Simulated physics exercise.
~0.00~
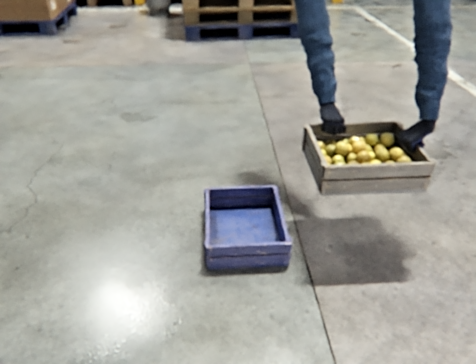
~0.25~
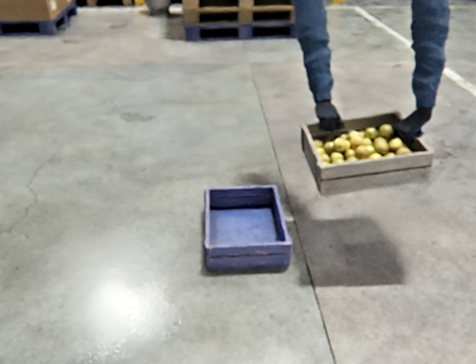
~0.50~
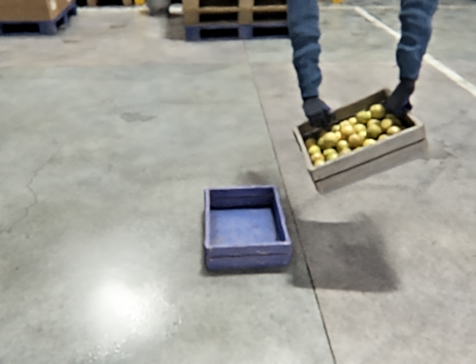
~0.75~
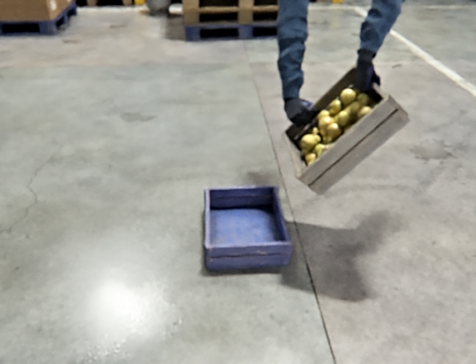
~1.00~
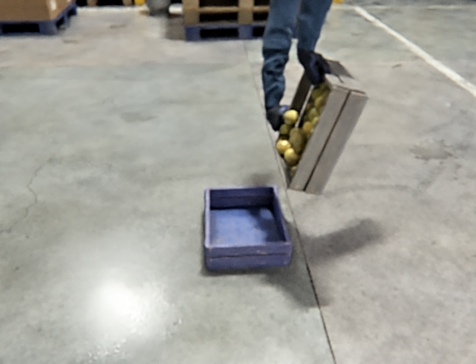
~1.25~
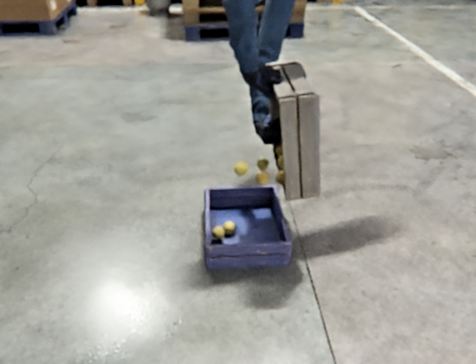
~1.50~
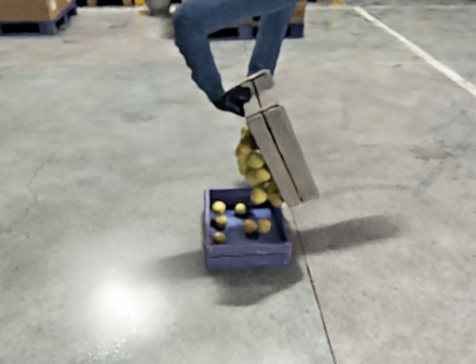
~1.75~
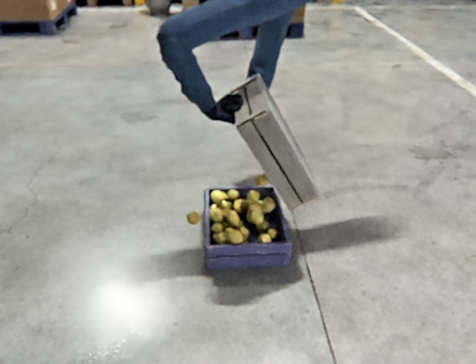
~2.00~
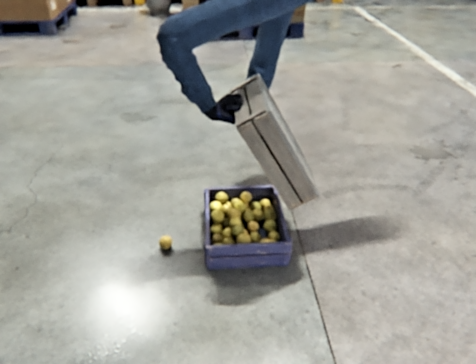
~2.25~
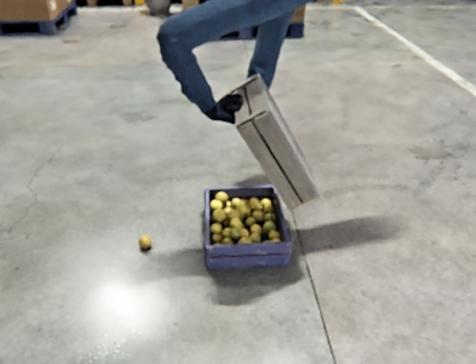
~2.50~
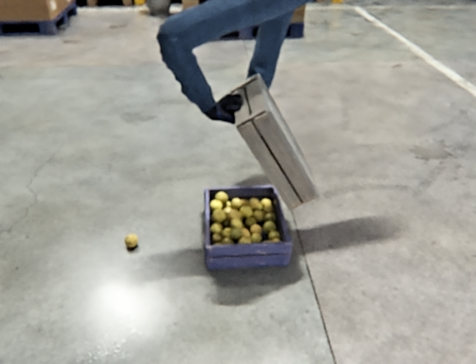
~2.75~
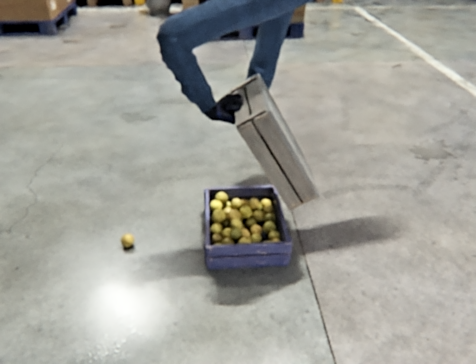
On a smooth concrete floor in what looks like a warehouse, an empty blue tub sits while a person's gloved hands hold a grey crate of small yellow apples above and to its right. The hands lift the crate slightly, then swing it left and tip it steadily toward the tub. A few apples drop in first, then the rest tumble out in a rush and heap up inside. One apple escapes past the left side and rolls away across the floor. It comes to rest there, with the tub full and the emptied crate still held tilted above it.
